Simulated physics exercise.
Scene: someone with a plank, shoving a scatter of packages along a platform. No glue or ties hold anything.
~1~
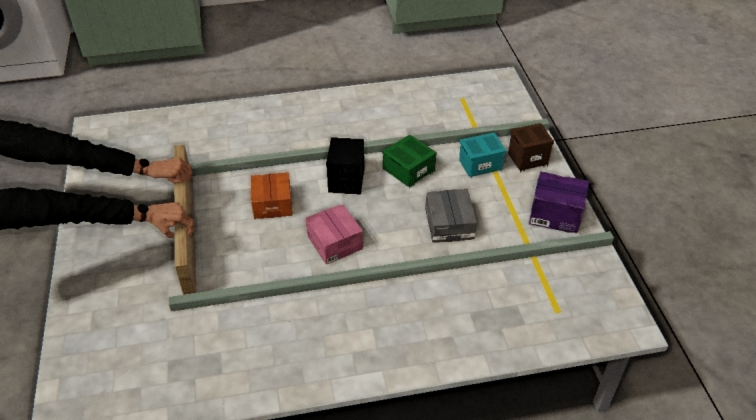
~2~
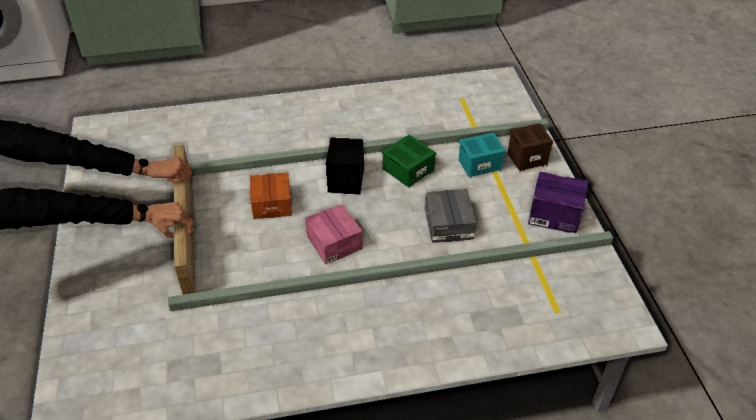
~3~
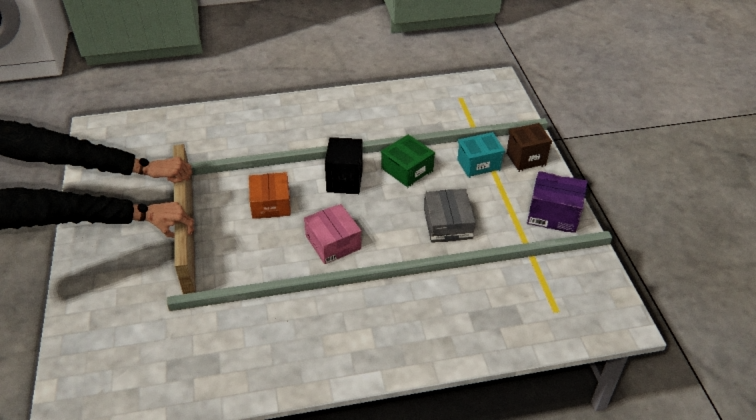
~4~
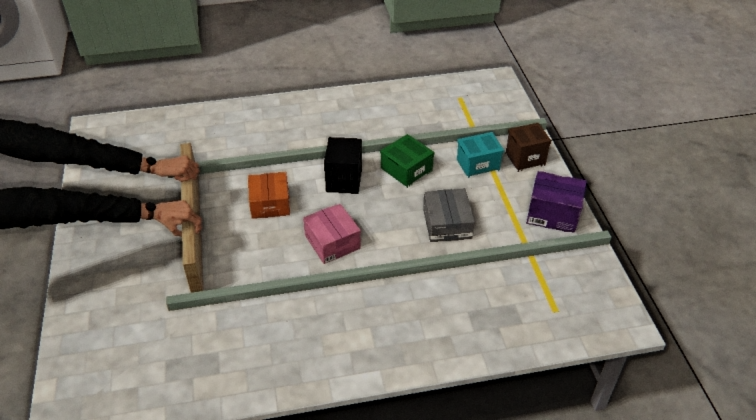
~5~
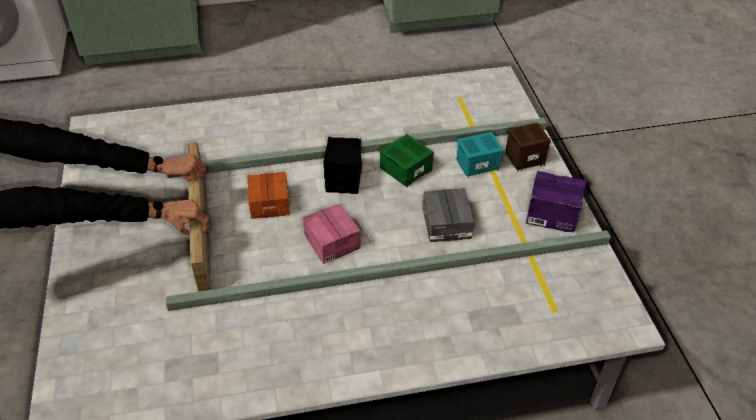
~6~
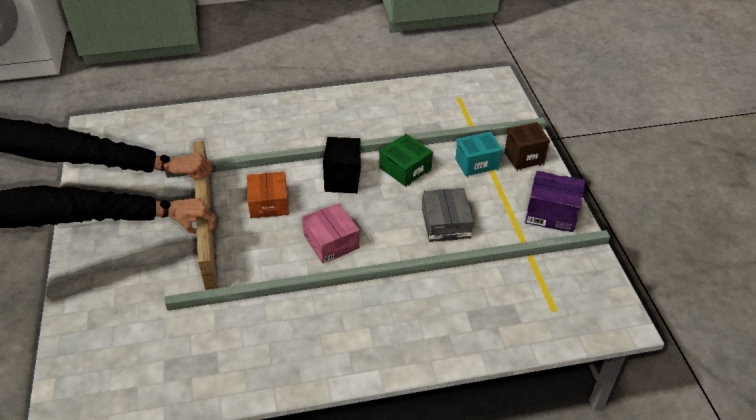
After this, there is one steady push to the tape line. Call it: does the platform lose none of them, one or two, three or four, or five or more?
It loses three or four.
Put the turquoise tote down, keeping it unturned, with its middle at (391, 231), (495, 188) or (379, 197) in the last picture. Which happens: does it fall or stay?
Taking the places in order, it keeps its place, then falls away, then keeps its place.
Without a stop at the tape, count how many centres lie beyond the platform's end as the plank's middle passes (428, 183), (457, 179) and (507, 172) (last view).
That makes 0, 1, 3.
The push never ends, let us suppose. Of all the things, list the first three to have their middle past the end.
Going earliest first, it would be the brown tote, after it the purple parcel, and finally the turquoise tote.
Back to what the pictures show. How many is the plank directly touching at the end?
It ends up touching 3.
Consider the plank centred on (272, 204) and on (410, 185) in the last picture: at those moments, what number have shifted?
First 1, then 7.
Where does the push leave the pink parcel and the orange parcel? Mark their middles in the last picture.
Positions - first (534, 209), then (512, 166).
A little later, none off yet; purple parcel at rest near (555, 202); brown tote at rest near (526, 147); turquoise tote at rest near (478, 154).
Next, none off yet; purple parcel at rest near (555, 202); brown tote moving near (529, 147); turquoise tote shifted a little near (494, 153).
Later still, none off yet; purple parcel shifted a little near (569, 198); brown tote shifted about its own width near (565, 147); turquoise tote shifted about its own width near (529, 149).
When it is over, the number that fall off is three or four; down, turquoise tote, brown tote and purple parcel.
